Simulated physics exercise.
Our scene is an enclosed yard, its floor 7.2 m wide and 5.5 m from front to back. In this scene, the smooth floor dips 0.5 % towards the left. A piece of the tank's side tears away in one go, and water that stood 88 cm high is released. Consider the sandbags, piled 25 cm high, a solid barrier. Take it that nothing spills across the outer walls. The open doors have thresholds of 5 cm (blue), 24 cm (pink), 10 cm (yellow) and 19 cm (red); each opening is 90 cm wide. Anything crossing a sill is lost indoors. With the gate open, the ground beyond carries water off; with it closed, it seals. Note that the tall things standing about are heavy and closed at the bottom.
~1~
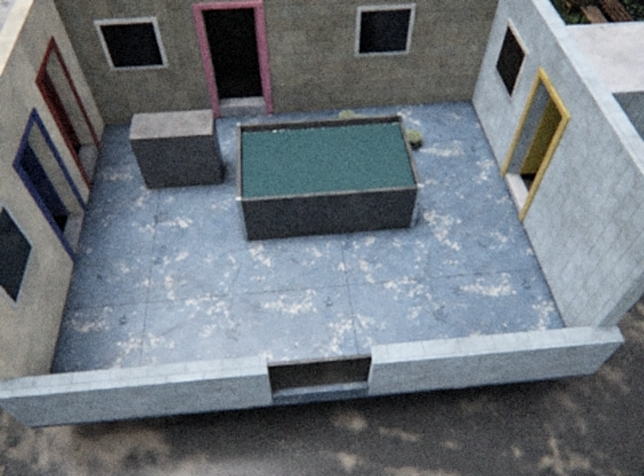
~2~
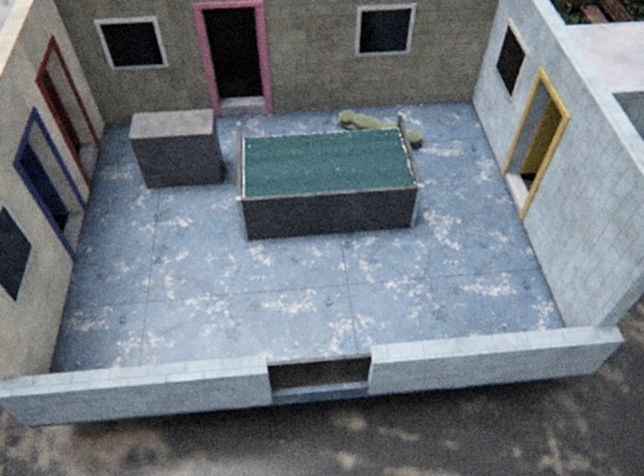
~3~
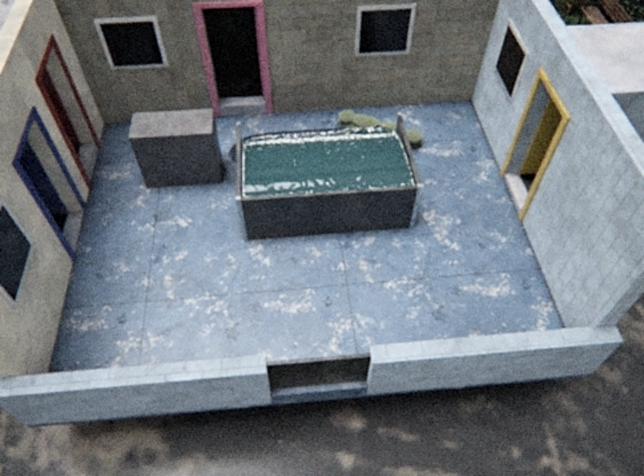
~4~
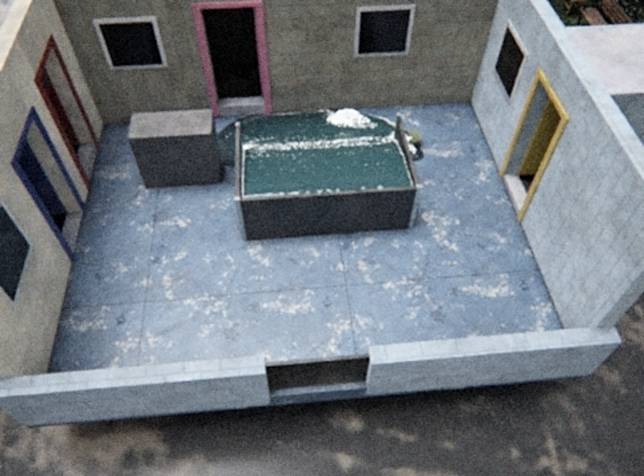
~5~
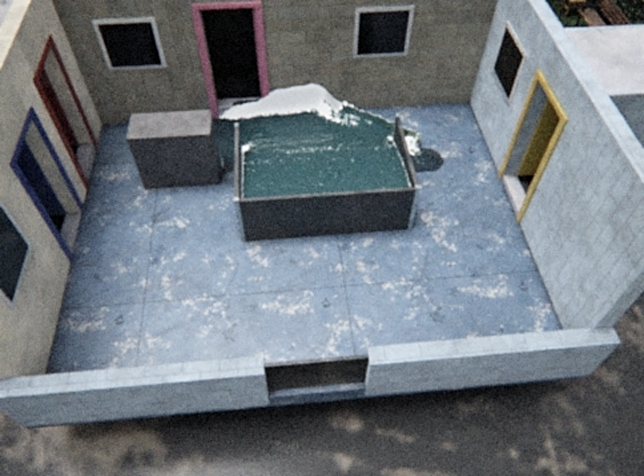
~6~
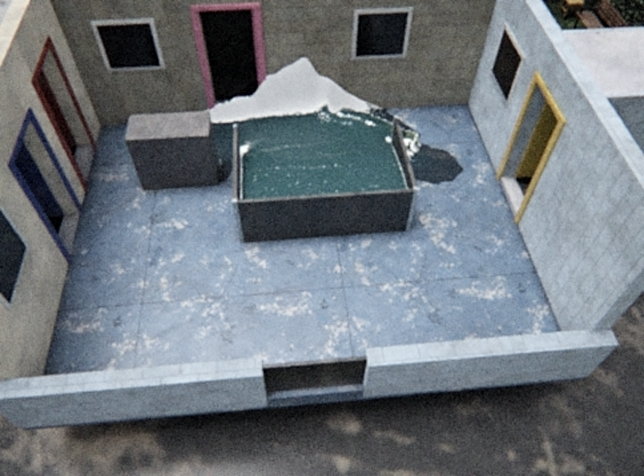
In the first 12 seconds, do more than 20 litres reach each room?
At the blue door, more than that; at the pink door, more than that; at the yellow door, not that much; at the red door, more than that.
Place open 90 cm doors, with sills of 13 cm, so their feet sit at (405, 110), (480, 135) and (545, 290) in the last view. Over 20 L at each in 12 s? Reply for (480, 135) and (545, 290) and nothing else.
Well, the first is beyond the mark and the second is shy of the mark.
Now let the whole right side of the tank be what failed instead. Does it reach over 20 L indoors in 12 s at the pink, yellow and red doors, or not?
So pink stays lower, yellow tops it, red stays lower.
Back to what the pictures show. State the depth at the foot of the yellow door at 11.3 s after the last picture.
I'd put it at around 8.0 cm deep.
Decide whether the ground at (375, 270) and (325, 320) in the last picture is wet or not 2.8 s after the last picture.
Untouched, untouched.
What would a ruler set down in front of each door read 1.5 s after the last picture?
Blue 3 cm, pink 33 cm, yellow 12 cm, red 39 cm.
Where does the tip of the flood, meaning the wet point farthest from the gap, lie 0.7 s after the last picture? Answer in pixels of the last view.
Near (100, 128).
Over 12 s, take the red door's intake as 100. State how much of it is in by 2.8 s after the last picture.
That works out near 85%.
Then, 0.7 s after the last picture water covers 30 % of the floor and is deepest (66 cm) near (315, 116); blue door not reached, pink door 47 cm at the sill, 72 L in, yellow door 3 cm at the sill, 0 L in, red door not reached.
Then, 1.5 s after the last picture water covers 40 % of the floor and is deepest (48 cm) near (100, 128); blue door 3 cm at the sill, 0 L in, pink door 33 cm at the sill, 141 L in, yellow door 12 cm at the sill, 0 L in, red door 39 cm at the sill, 12 L in.
Then, 2.8 s after the last picture water covers 70 % of the floor and is deepest (34 cm) near (157, 131); blue door 8 cm at the sill, 2 L in, pink door 18 cm at the sill, 153 L in, yellow door 8 cm at the sill, 3 L in, red door 31 cm at the sill, 150 L in.
Then, 6.3 s after the last picture water covers 95 % of the floor and is deepest (20 cm) near (119, 127); blue door 7 cm at the sill, 17 L in, pink door 14 cm at the sill, 153 L in, yellow door 5 cm at the sill, 4 L in, red door 17 cm at the sill, 180 L in.
Then, 11.3 s after the last picture water covers 95 % of the floor and is deepest (14 cm) near (71, 257); blue door 14 cm at the sill, 45 L in, pink door 8 cm at the sill, 153 L in, yellow door 8 cm at the sill, 4 L in, red door 11 cm at the sill, 180 L in.
